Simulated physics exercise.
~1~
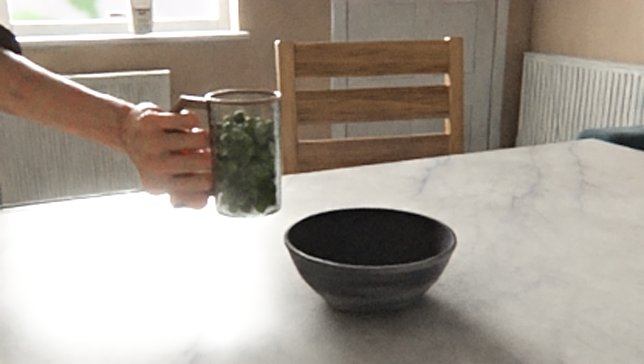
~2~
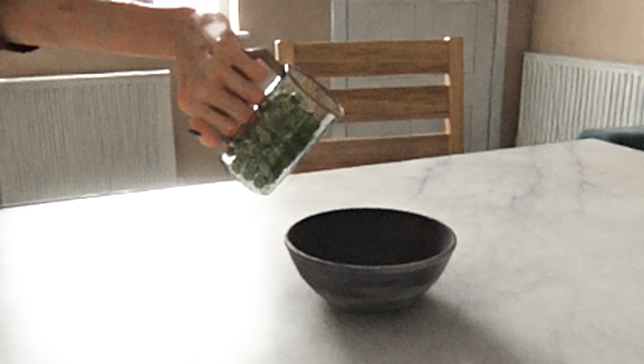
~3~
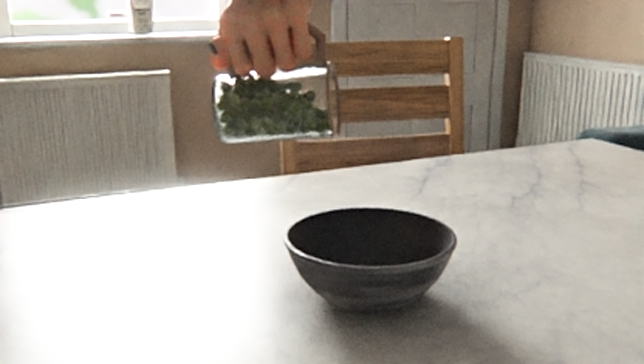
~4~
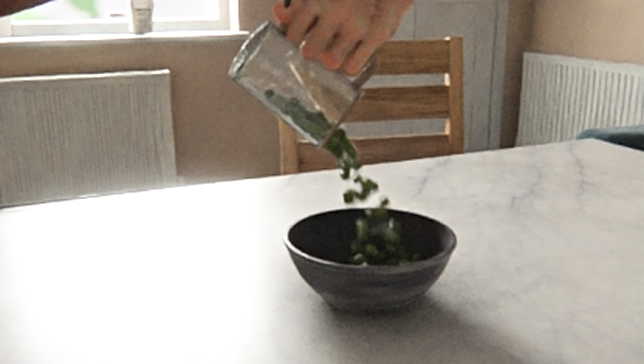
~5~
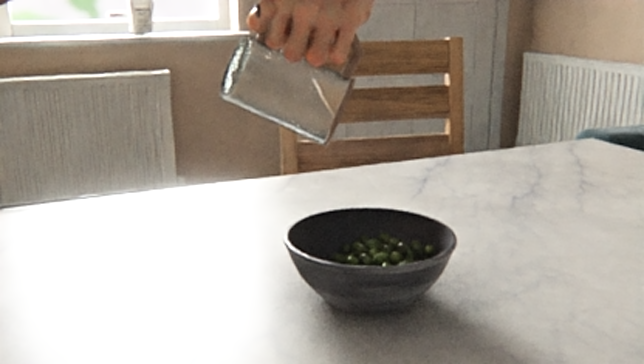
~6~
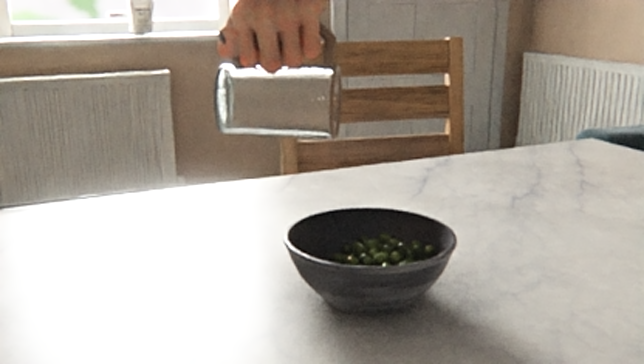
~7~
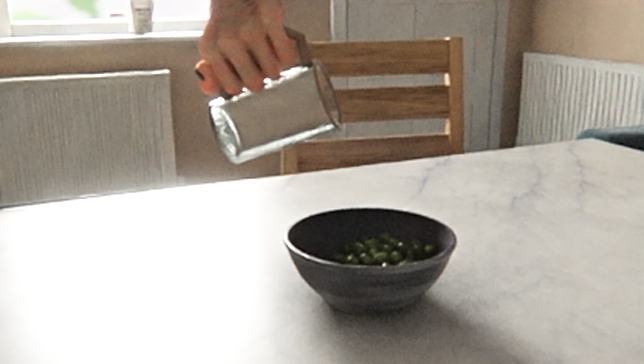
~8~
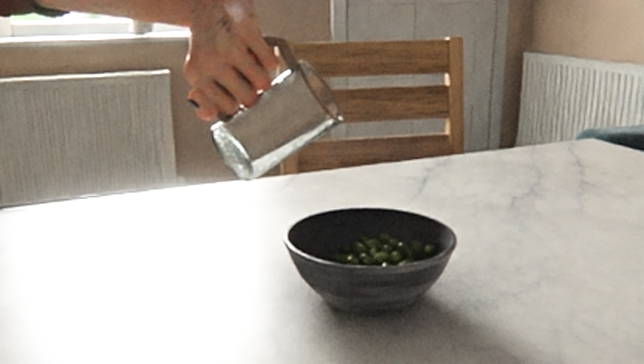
A hand lifted a clear glass cup of small green olives over a dark bowl on a pale marbled table and tipped it until they all tumbled in, then tilted the empty cup back, leaving the olives resting in the bowl.
